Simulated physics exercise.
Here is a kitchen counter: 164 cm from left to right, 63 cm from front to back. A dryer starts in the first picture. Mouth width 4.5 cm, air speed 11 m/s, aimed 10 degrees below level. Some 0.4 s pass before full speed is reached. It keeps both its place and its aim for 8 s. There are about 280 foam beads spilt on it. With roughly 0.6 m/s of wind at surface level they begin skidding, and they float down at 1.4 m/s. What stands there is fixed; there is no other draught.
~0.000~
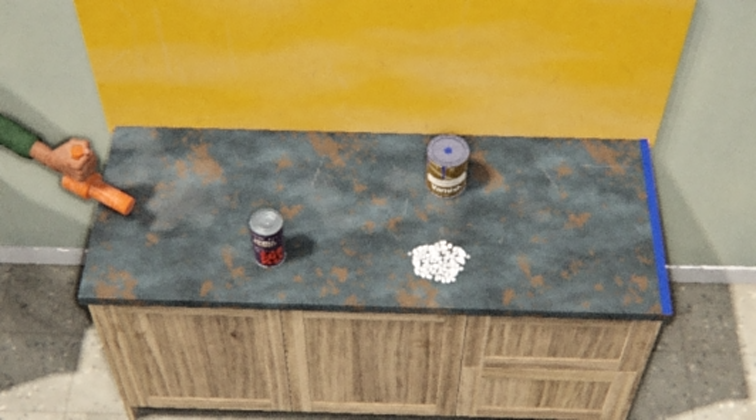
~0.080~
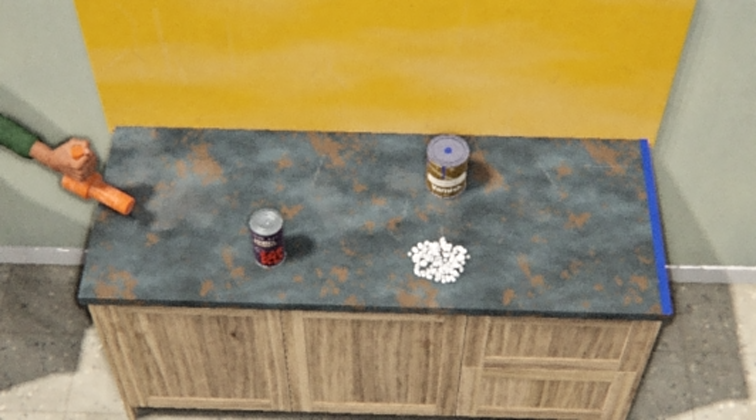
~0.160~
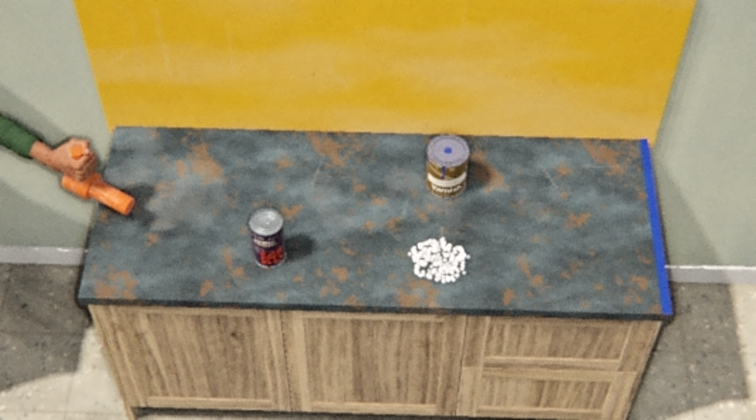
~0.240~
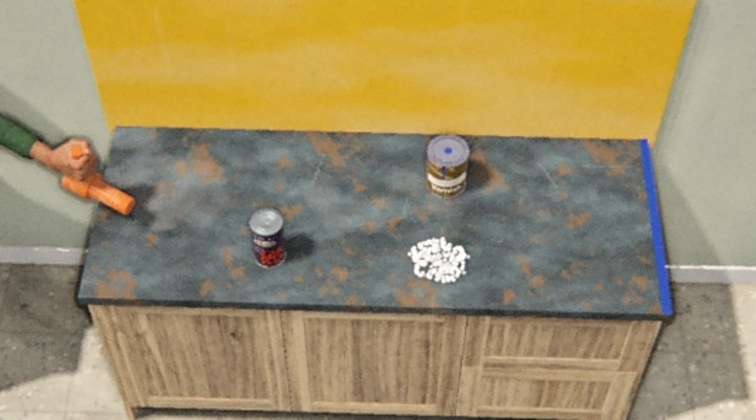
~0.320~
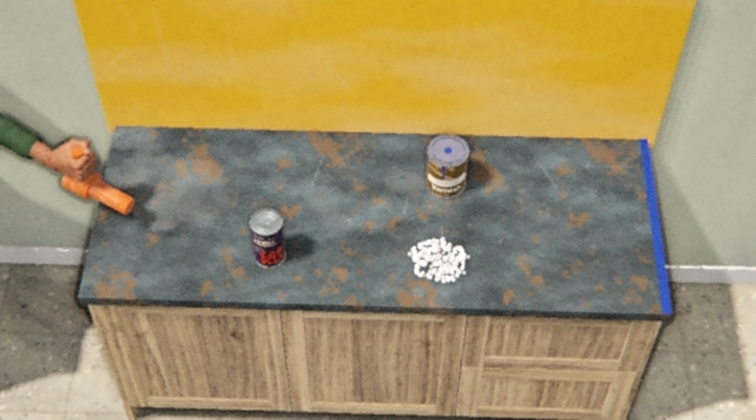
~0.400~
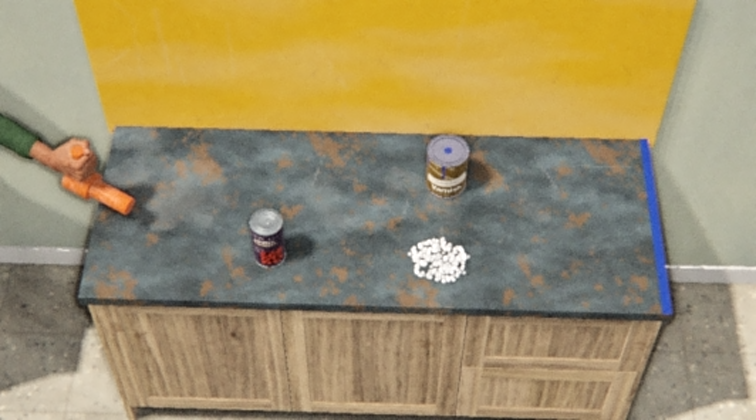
A few of the white foam beads barely stirred on the dark countertop, while a hand at the left held an orange dryer still and the two tins stayed put.
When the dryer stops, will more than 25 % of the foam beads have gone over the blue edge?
No.
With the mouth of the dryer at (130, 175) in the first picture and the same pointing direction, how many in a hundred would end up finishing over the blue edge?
Some 40 %.
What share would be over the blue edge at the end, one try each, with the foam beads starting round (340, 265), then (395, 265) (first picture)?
Near 0 % for the first and near 0 % for the second.
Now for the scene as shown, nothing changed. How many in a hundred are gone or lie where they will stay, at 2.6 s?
5 per cent.
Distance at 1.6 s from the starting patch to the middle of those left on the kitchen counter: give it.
Centre offset: Approx. 0 cm.
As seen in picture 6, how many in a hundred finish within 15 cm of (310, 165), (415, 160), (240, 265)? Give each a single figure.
0 %, 0 %, 0 %.
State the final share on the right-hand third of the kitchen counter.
30 %.
After 1.6 s, 0 % are over the blue edge; the middle of those still in play is near (439, 259); 4 % have settled or left.
After 2.6 s, 0 % are over the blue edge; the middle of those still in play is near (443, 261); 6 % have settled or left.
After 4.4 s, 0 % are over the blue edge; the middle of those still in play is near (447, 259); 13 % have settled or left.
After 8.0 s, at the end, 0 % are over the blue edge; the middle of those still in play is near (453, 259).
